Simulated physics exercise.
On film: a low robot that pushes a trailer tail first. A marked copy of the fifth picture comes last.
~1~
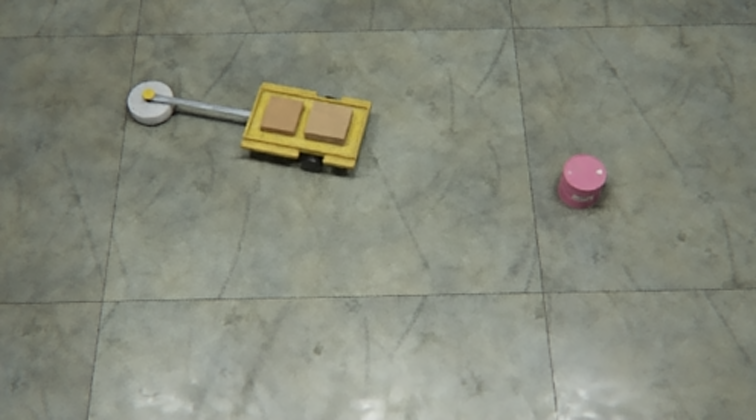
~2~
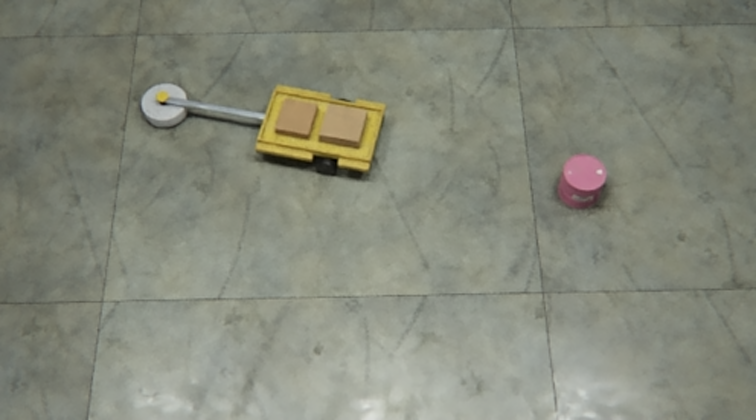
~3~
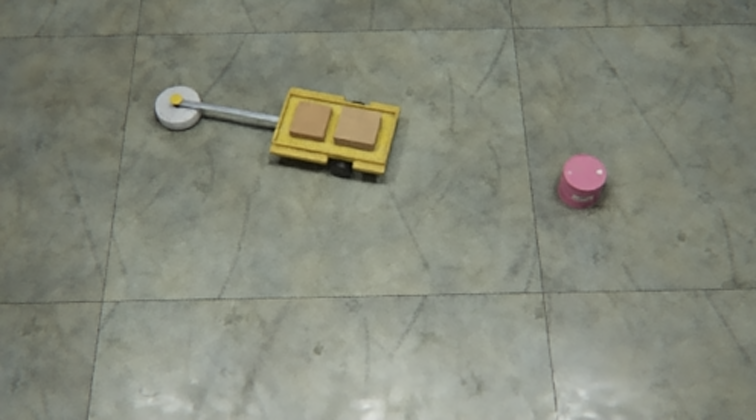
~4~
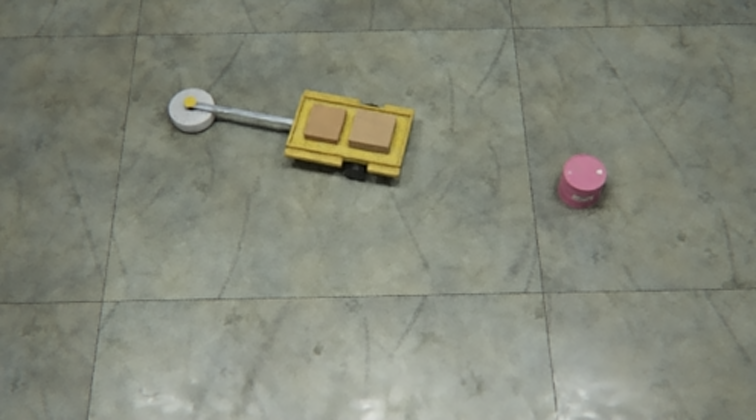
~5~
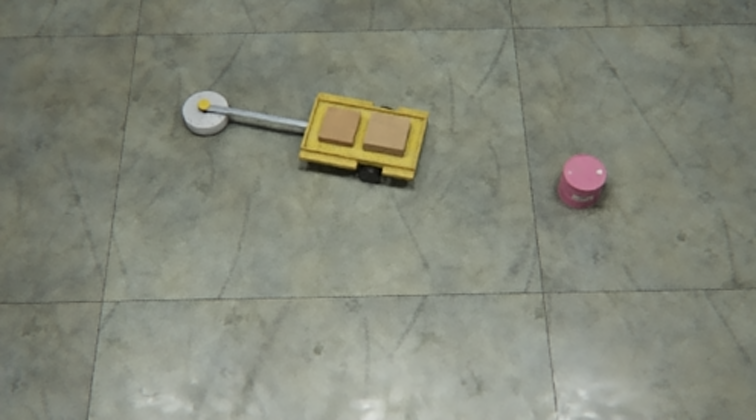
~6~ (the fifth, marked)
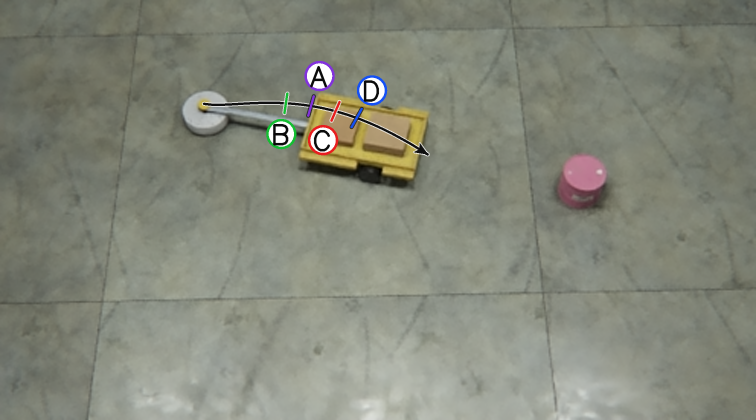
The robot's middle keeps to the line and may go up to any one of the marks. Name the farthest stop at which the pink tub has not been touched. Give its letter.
It can go as far as C.
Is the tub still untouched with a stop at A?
For that mark, yes.
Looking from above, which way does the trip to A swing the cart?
Clockwise.
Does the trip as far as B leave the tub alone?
Yes.
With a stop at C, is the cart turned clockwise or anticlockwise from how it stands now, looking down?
Clockwise.
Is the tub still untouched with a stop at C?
Yes.
On the marked copy, A at (311, 106); B at (286, 103); C at (335, 111); D at (357, 118); the route from (204, 104) via (322, 108) to (428, 155).
Following C. Soon after the start, robot (251, 111), cart (408, 142).
Later, robot (298, 111), cart (454, 154).
In the end, robot (336, 118), cart (492, 166); nothing has been touched.
As for the rest, A is safe but short; B is safe but short; D is too far, the tub has been hit.
